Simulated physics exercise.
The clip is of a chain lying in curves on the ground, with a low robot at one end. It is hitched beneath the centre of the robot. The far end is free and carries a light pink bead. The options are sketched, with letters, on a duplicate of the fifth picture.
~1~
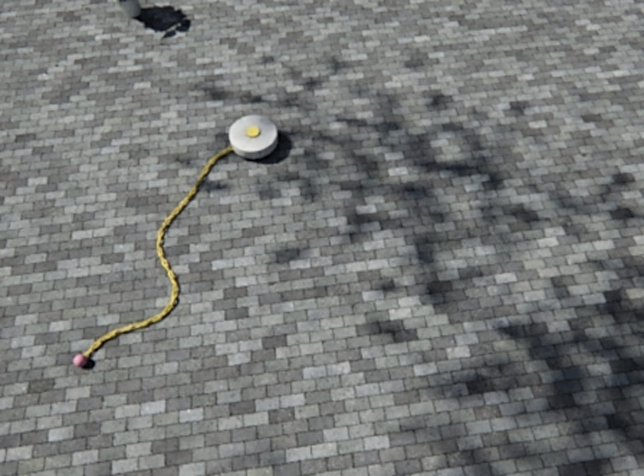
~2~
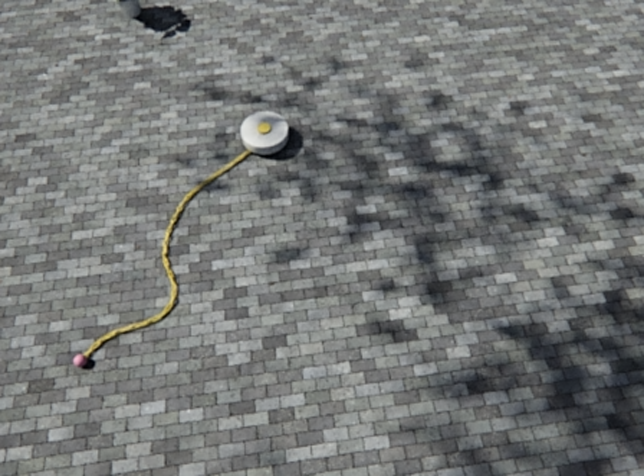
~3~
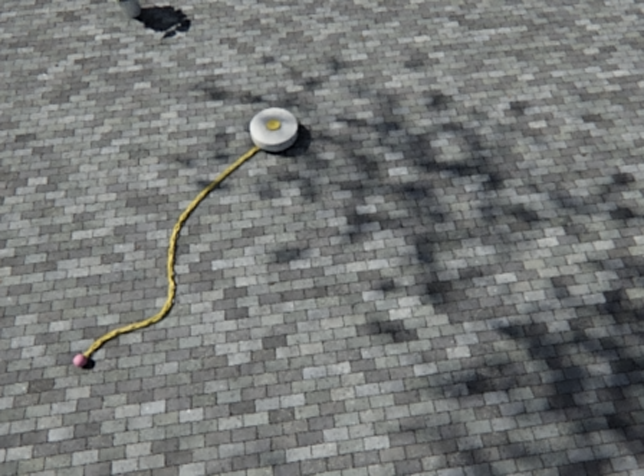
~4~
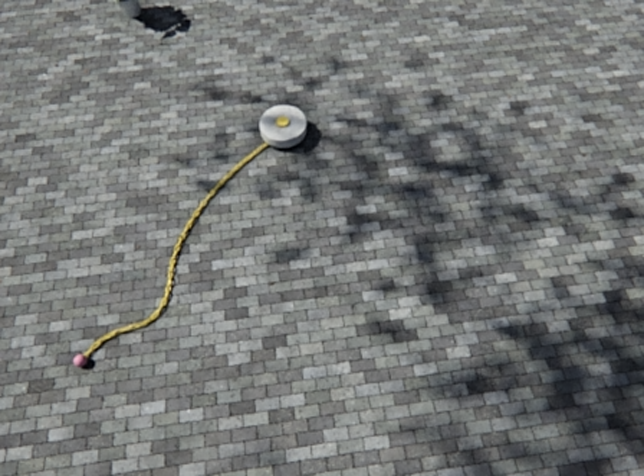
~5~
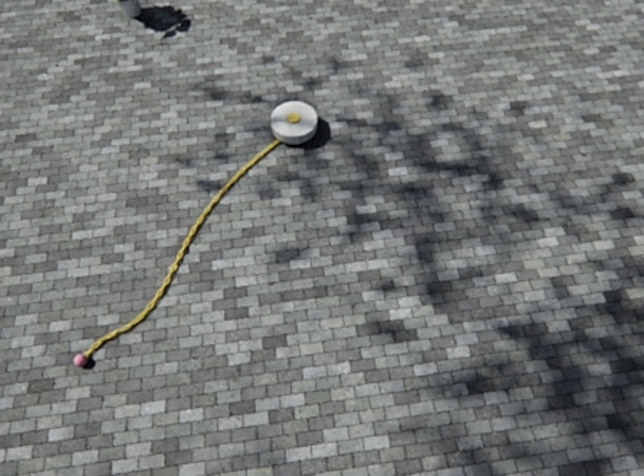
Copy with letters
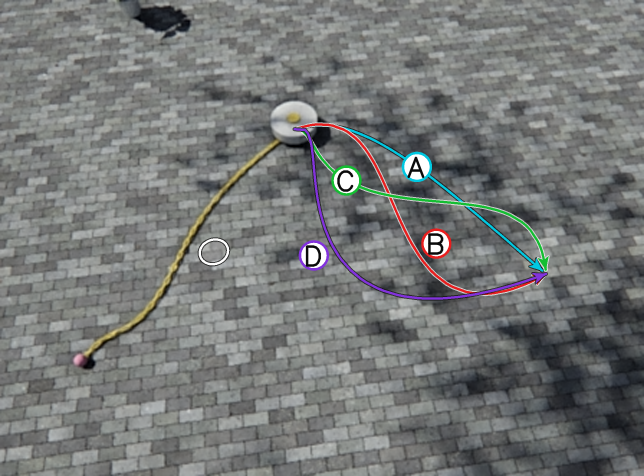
In the video, a round white robot with a yellow centre moves slowly up and to the right across grey paving, drawing the curved yellow chain behind it straighter while the pink bead at the far end stays still.
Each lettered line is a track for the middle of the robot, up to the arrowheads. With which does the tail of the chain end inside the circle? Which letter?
The robot should drive A.
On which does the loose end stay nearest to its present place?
That is D.
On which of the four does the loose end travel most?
Route A.
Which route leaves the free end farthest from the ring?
That is D.
On the marked copy, A from (295, 129) via (422, 170) to (543, 271); B from (295, 129) via (400, 219) to (546, 274); C from (295, 129) via (410, 199) to (546, 270); D from (295, 129) via (350, 270) to (546, 274); the ring at (214, 252).
Taking A. A third of the way, robot (393, 145), middle of the chain (251, 202), free end (129, 312).
Two thirds of the way, robot (481, 211), middle of the chain (316, 210), free end (168, 273).
When it is over, robot (550, 270), middle of the chain (376, 233), free end (215, 247); the free end is on the ring.
As for the rest, B leaves the free end at (202, 277); C leaves the free end at (217, 270); D leaves the free end at (199, 308).
